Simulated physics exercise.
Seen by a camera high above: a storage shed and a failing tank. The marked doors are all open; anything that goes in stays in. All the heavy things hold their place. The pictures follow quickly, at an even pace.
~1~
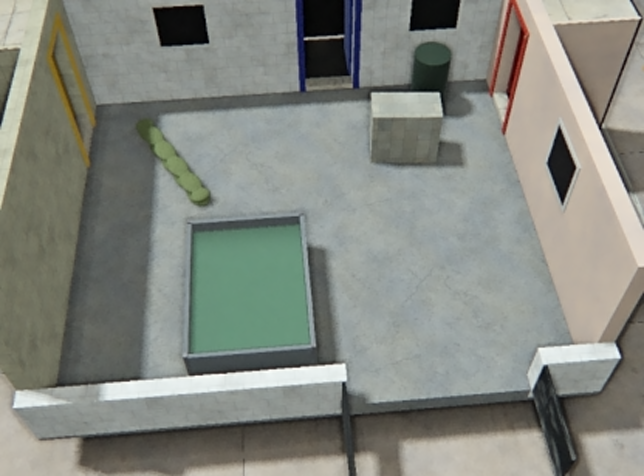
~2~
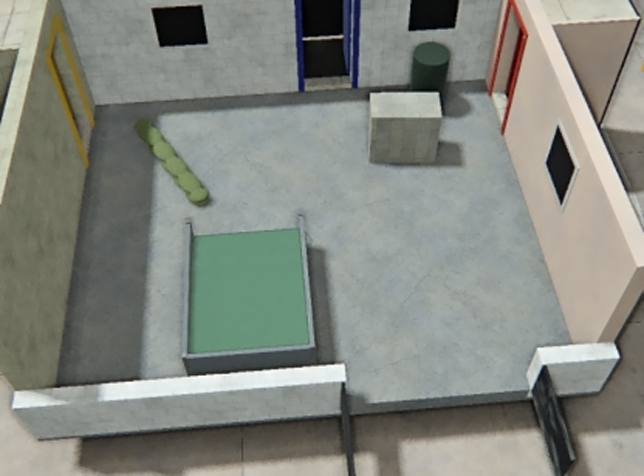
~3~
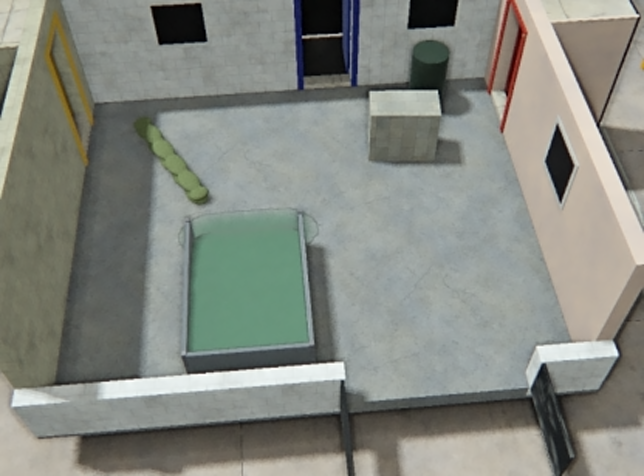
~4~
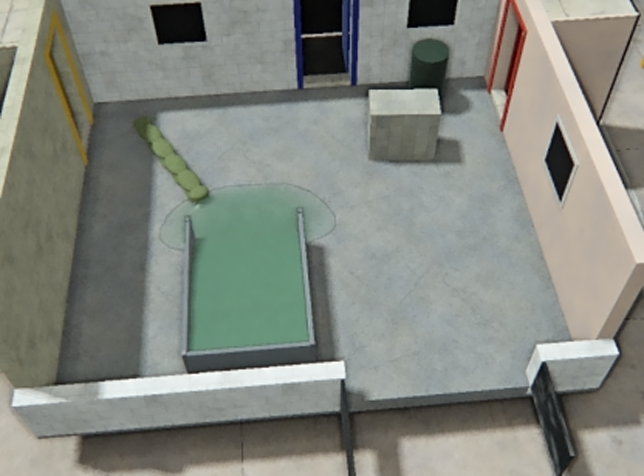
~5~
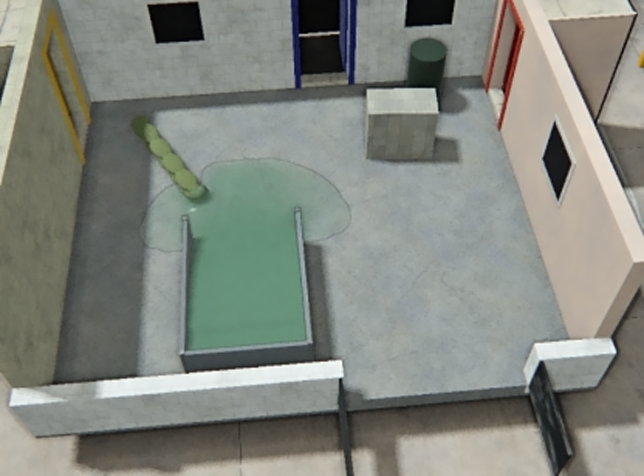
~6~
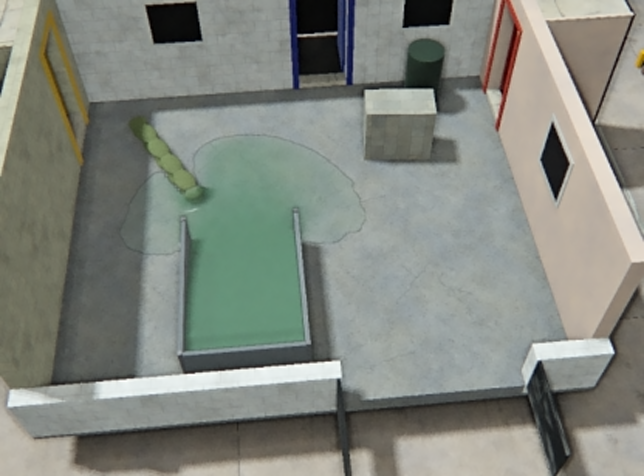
A walled concrete yard beside a storage shed is seen from high above, the camera almost still apart from a very slight drift. An open grey tank of green water sits left of centre, with a green hedge-like strip behind it, a pale block and dark green barrel farther back, and blue, yellow and red doorways around. The tank's far side disappears, and water pours out, spreading backward and sideways in a widening, thinning sheet.
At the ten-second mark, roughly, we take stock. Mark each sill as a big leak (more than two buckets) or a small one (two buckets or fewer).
Yellow door: Small; blue door: Big; red door: Small.
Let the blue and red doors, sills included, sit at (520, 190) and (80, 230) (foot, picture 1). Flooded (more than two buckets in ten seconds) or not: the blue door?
My answer is that the blue door stays beneath the limit.
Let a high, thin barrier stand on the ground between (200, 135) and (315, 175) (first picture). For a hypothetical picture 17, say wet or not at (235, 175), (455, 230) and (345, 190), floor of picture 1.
One after the other: Awash, clear, under water.
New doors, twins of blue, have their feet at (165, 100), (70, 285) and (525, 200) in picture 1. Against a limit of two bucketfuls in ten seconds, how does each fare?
Result per door, in the listed order - above the line, below the line, below the line.
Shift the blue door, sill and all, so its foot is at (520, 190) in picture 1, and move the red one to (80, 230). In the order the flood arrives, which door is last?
The door marked blue.
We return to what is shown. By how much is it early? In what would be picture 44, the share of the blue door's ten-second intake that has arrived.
My figure is 95 in a hundred.
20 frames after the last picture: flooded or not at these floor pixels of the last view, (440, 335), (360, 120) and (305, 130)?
Result, in order: Unflooded / waterlogged / waterlogged.
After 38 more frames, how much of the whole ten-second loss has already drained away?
My figure: 60 percent.
A moment on, water covers 30 % of the floor; the yellow door not reached, the blue door wet at the sill, nothing in, the red door not reached.
Next, water covers 40 % of the floor; the yellow door wet at the sill, nothing in, the blue door over two buckets in, the red door not reached.
Then, water covers 50 % of the floor; the yellow door wet at the sill, nothing in, the blue door far over two buckets in, the red door wet at the sill, nothing in.
Later, water covers 70 % of the floor; the yellow door wet at the sill, nothing in, the blue door far over two buckets in, the red door under two buckets in.
In the end, water covers 95 % of the floor; the yellow door wet at the sill, nothing in, the blue door far over two buckets in, the red door under two buckets in.
